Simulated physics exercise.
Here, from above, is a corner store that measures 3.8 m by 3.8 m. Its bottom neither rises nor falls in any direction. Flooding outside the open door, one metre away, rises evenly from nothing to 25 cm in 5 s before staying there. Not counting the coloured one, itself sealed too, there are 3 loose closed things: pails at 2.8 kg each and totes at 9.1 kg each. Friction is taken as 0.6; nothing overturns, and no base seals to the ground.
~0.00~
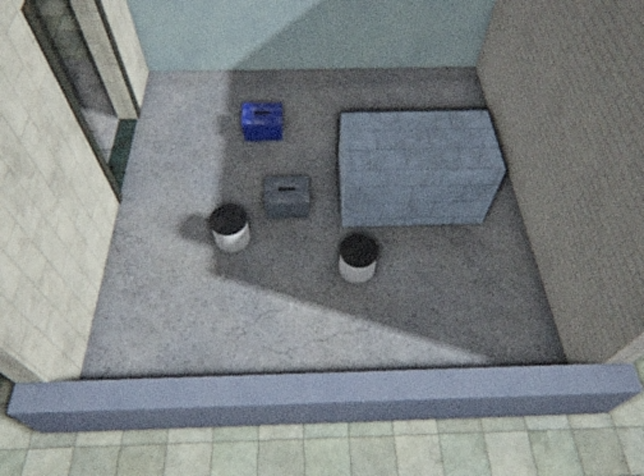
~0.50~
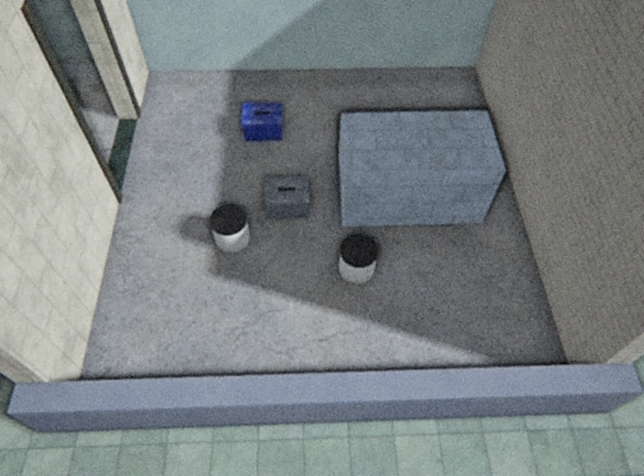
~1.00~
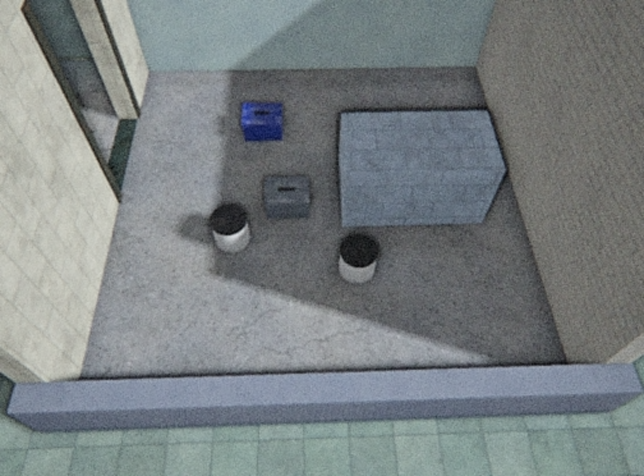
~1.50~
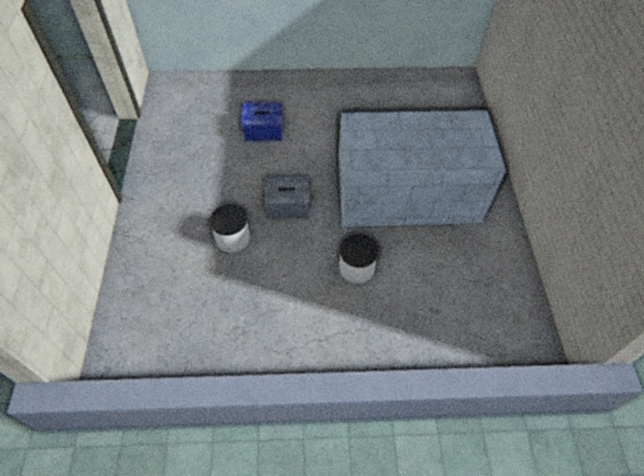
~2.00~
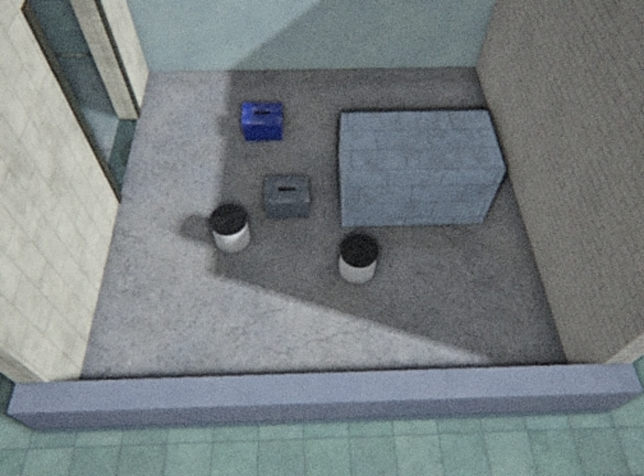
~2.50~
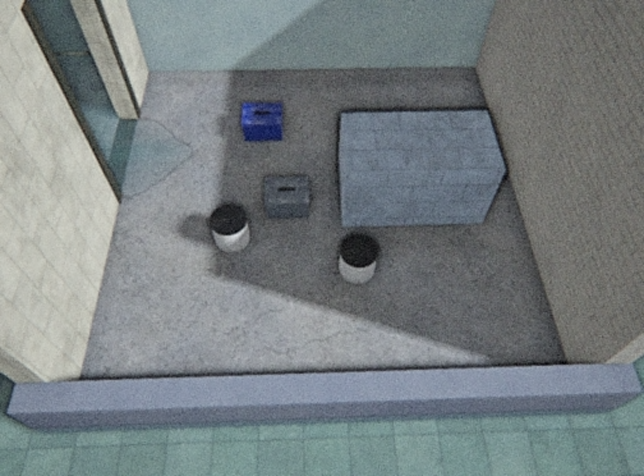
In a corner store seen from above, a blue tote, a grey tote and two dark-topped pails sit on the floor near a large block, and nothing moves at first. Water darkens the tiles outside, then a shallow patch spreads in through the open door at left, while the containers stay still.
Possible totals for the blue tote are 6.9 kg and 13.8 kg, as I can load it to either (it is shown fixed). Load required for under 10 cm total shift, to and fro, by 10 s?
Neither.
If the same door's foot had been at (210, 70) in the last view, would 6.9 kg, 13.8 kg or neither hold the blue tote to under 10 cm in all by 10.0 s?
Then no option works.
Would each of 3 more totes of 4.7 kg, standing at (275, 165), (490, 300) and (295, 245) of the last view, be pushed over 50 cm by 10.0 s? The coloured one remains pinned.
Above the mark, above the mark, above the mark.
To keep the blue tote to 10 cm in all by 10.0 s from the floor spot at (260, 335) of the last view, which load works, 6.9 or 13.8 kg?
Both loads work.
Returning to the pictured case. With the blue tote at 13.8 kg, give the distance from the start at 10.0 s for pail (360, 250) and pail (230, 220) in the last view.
140 cm, 100 cm.
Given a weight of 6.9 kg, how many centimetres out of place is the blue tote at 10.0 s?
Roughly 250 cm.
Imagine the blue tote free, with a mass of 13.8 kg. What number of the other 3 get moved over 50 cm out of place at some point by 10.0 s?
By my count, 3.
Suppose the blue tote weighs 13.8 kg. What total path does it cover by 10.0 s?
About 40 cm.
After 3.5 s the blue tote would be 0 cm from its start with 6.9 kg and 0 cm from its start with 13.8 kg; 2 cm of water round it then.
After 4.5 s the blue tote would be 17 cm from its start with 6.9 kg and 0 cm from its start with 13.8 kg; 4 cm of water round it then.
After 7.0 s the blue tote would be 169 cm from its start with 6.9 kg and 20 cm from its start with 13.8 kg; 6 cm of water round it then.
After 10.0 s the blue tote would be 248 cm from its start with 6.9 kg and 42 cm from its start with 13.8 kg; 9 cm of water round it then.
